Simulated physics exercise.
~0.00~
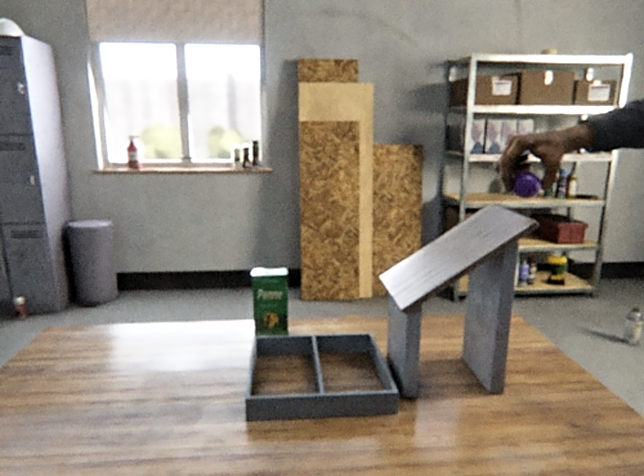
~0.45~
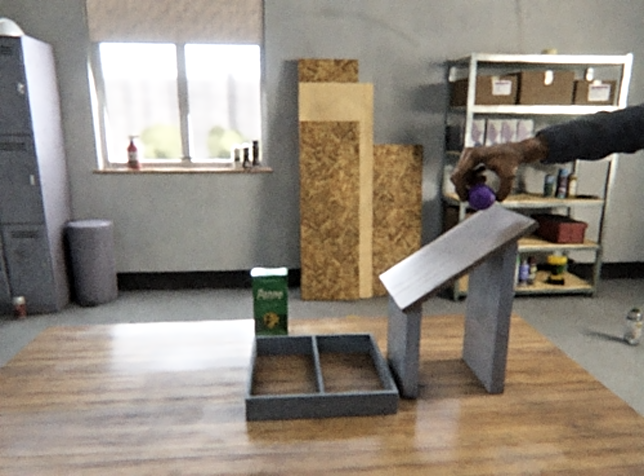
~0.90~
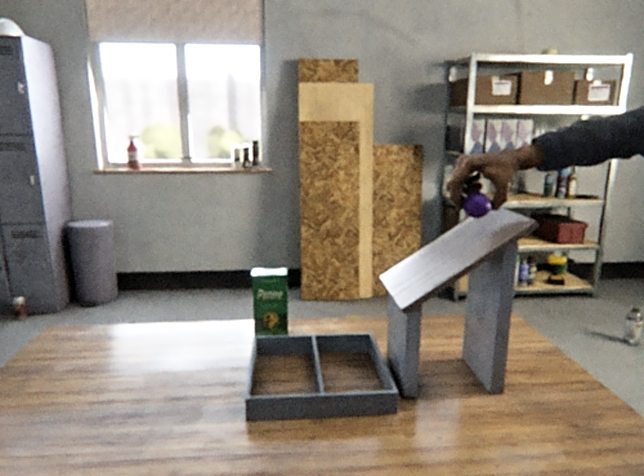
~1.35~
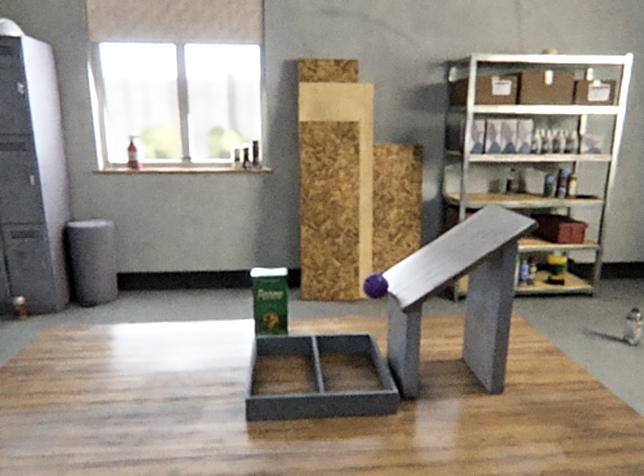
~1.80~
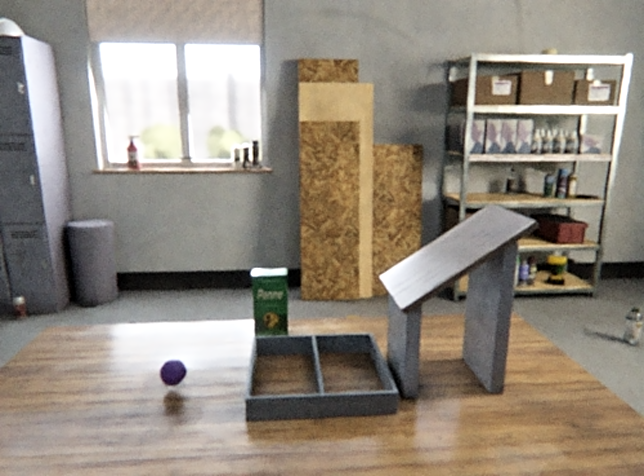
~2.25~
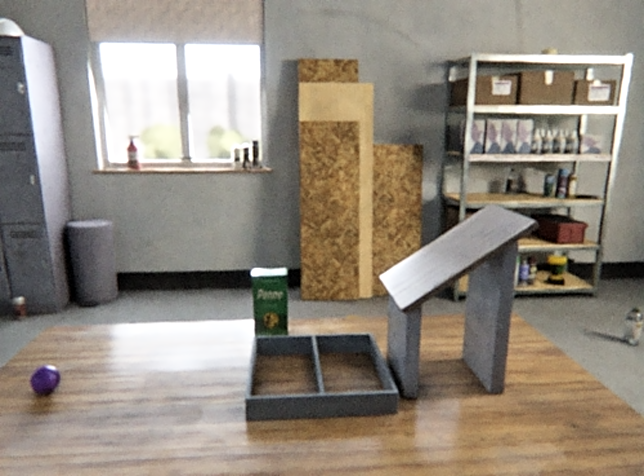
A small purple ball was set on a slanted board by a hand that let go and drew back, and it rolled down, passed the divided tray beside it, and ended up on the left of the wooden table, while a green carton stayed put.
